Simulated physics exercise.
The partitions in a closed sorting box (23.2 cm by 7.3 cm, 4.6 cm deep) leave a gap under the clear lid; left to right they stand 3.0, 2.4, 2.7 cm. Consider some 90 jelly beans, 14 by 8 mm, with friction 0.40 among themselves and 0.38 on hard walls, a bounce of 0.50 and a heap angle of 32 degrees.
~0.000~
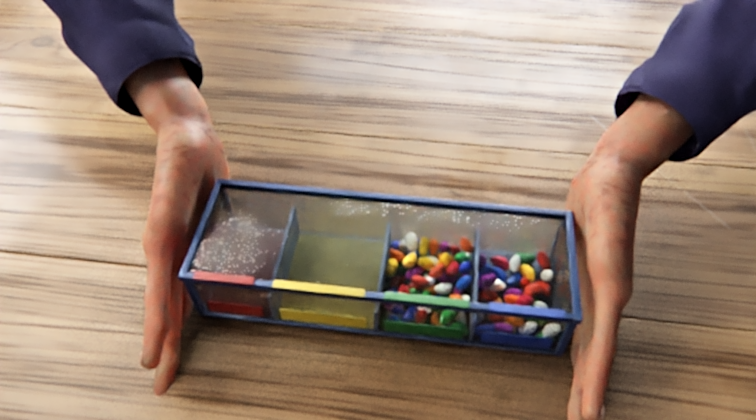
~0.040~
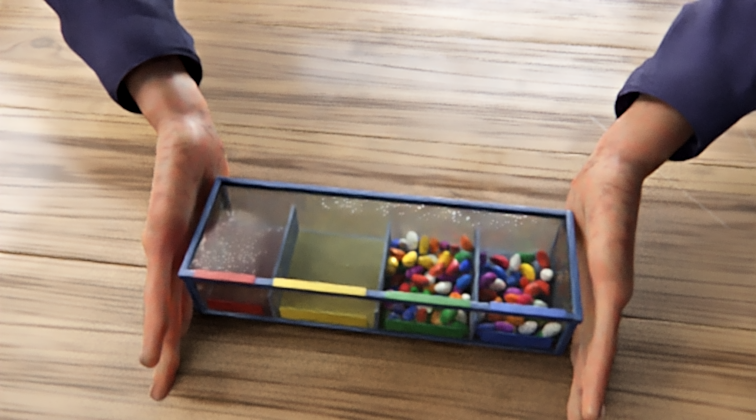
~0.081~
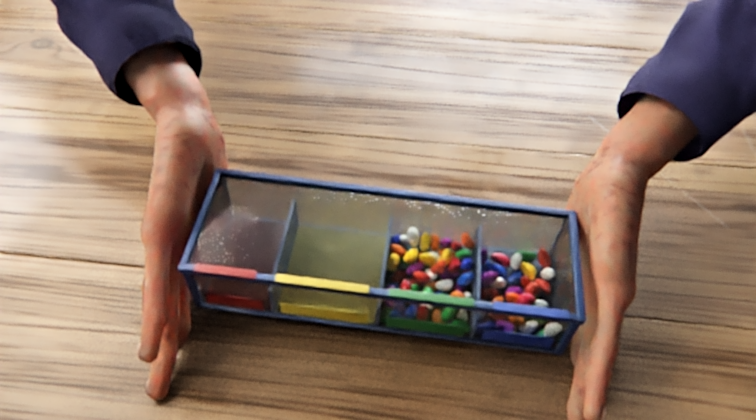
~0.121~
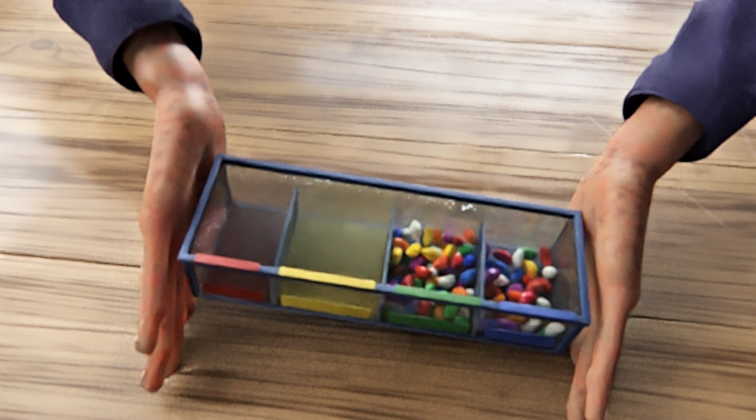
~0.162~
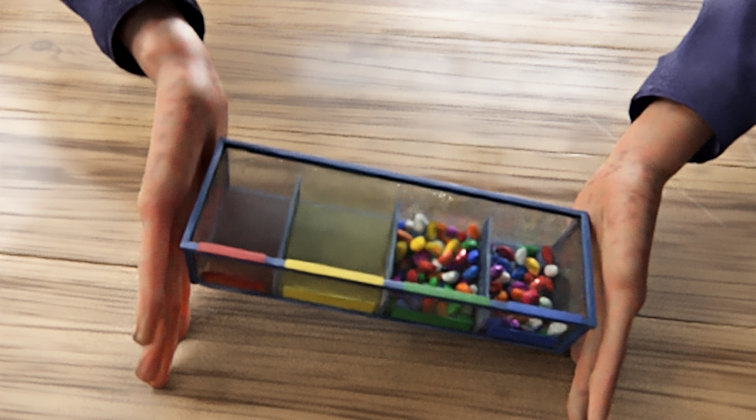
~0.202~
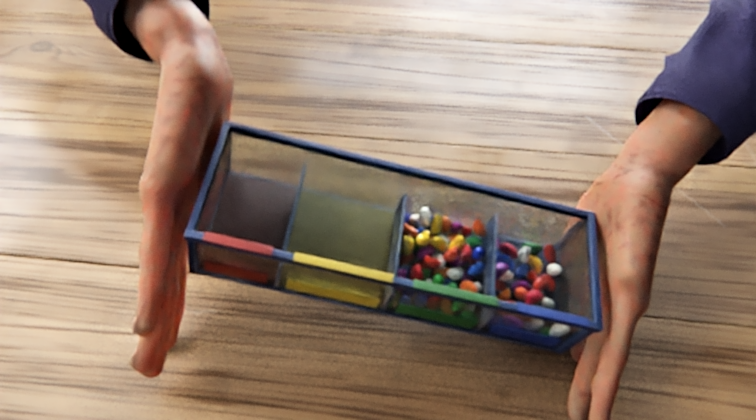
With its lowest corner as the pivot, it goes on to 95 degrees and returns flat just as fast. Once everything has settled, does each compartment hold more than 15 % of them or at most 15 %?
Outcome: Red: Misses the mark, blue: Passes the mark, green: Passes the mark, yellow: Misses the mark.
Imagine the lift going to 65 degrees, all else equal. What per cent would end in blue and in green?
Blue: 45, green: 55 (per cent).
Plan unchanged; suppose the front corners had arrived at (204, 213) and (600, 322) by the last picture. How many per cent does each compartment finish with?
You'd see red at 0 percent, blue at 80, green at 20 and yellow at 0 percent.
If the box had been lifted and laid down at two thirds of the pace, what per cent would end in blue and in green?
The blue compartment gets 75 % while the green one gets 25 %.
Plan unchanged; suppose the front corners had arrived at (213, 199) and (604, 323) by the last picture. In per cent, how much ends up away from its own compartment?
Some 45 %.
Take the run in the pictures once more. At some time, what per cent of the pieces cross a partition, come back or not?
The share comes out near 40 per cent.
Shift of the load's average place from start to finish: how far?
Measured shift: Some 3.0 cm.
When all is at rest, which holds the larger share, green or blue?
The larger amount is in the blue one.
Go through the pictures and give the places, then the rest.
The first picture shows box tilt 0 degrees, front corners at (187, 274) and (574, 315); blue 40 %, green 60 %.
The second picture shows box tilt 1 degrees, front corners at (187, 272) and (574, 315).
The third picture shows box tilt 3 degrees, front corners at (187, 266) and (577, 316), lowest corner right front.
The fourth picture shows box tilt 7 degrees, front corners at (187, 256) and (582, 318), lowest corner right front.
The fifth picture shows box tilt 11 degrees, front corners at (190, 244) and (588, 321), lowest corner right front.
The sixth picture shows box tilt 16 degrees, front corners at (194, 233) and (594, 324), lowest corner right front; blue 40 %, green 60 %. The box's pace is about 110 degrees a second.
Then, at 0.98 s, tilt 95 degrees; blue 55 %, green 45 %.
After 1.50 s, tilt 42 degrees; blue 75 %, green 25 %.
Then, at 2.08 s, tilt 0 degrees; blue 75 %, green 25 %.
At rest (2.5 s), red 0 %, blue 75 %, green 25 %, yellow 0 %.
